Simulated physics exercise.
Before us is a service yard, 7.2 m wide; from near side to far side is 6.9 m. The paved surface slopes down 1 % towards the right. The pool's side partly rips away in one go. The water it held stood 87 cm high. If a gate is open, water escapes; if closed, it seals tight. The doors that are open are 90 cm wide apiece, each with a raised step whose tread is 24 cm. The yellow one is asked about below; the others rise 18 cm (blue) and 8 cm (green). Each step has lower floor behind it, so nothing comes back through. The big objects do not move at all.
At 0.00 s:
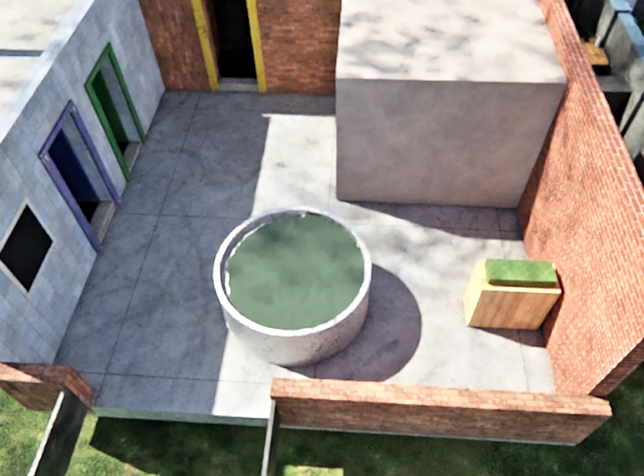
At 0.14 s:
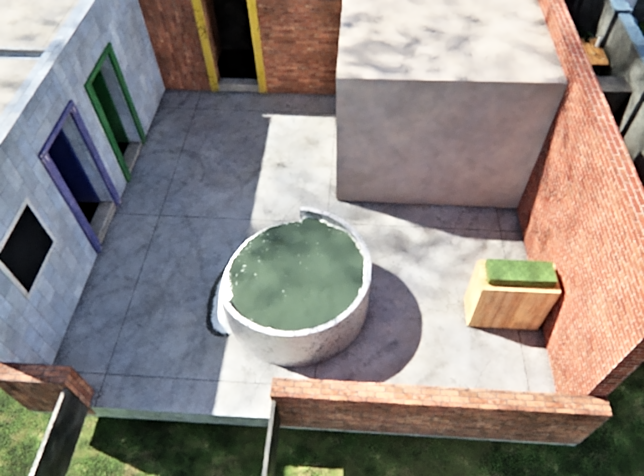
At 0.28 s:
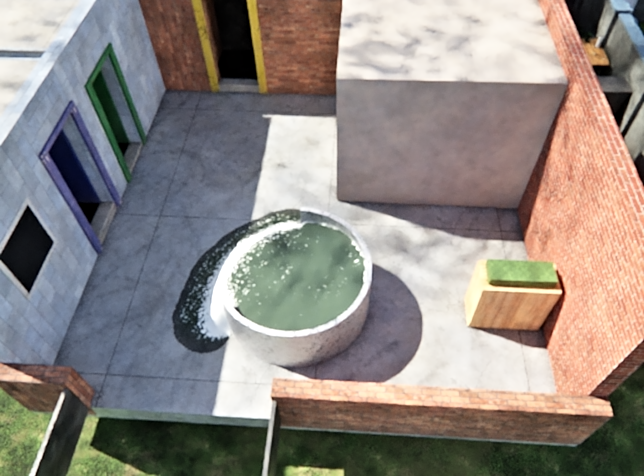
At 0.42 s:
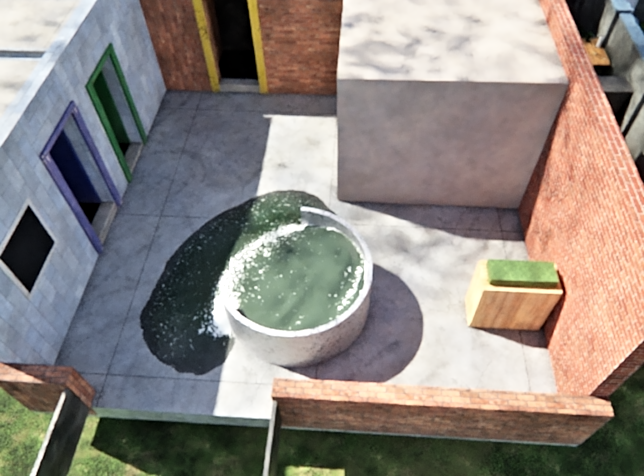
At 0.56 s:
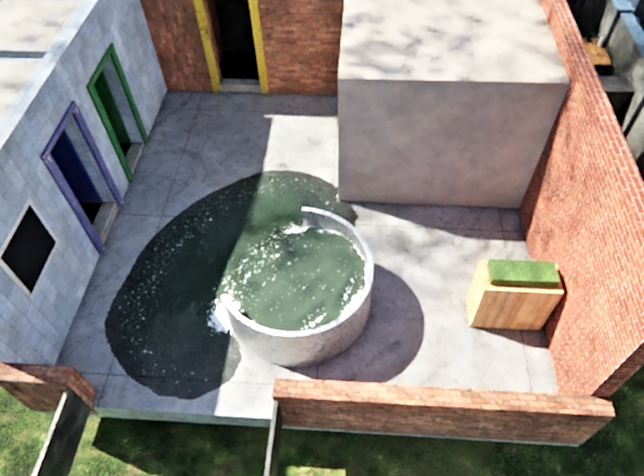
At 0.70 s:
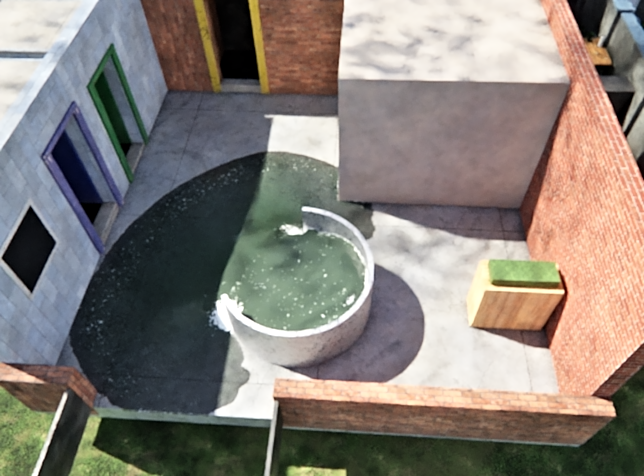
Green water sits still in a round pool in a walled yard until the pool's left side breaks open and foaming water pours out. It spreads across the paving in a widening dark sheet, reaching near the wall with the purple door, while the floor before the yellow door remains dry.
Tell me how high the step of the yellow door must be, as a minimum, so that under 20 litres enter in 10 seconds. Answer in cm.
It would need to be about 17.5 cm high.
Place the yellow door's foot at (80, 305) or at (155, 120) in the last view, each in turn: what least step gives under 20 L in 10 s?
Roughly 25 and 19 cm.
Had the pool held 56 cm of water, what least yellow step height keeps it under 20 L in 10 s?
Roughly 11.0 cm high.
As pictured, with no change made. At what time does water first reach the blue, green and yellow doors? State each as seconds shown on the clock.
Front times - blue: 0.8 s, green: 1.0 s, yellow: 1.3 s.
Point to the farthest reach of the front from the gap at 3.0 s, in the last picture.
I'd put the front's tip around (168, 91).
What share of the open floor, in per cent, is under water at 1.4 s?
Roughly 60 percent.
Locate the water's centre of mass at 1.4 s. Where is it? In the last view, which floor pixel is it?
Look at about (230, 255) in the last view.
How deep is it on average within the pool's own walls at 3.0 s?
About 14 cm.
After 1.4 s water covers 60 % of the floor, deepest (34 cm) near (94, 272); 7 cm at the yellow door, 0 litres in over its 17 cm step.
After 3.0 s water covers 65 % of the floor, deepest (38 cm) near (164, 101); 27 cm at the yellow door, 4 litres in over its 17 cm step.
After 10.0 s water covers 90 % of the floor, deepest (14 cm) near (305, 238); 8 cm at the yellow door, 21 litres in over its 17 cm step.
At the yellow door as built, the water arrived by 1.4 s and peaked near 27 cm at 3.0 s.
With a step of 16 cm, 27 litres would have come in within the 10 s; with 21.5 cm, 7 litres. So under 20 litres takes about 17.5 cm.
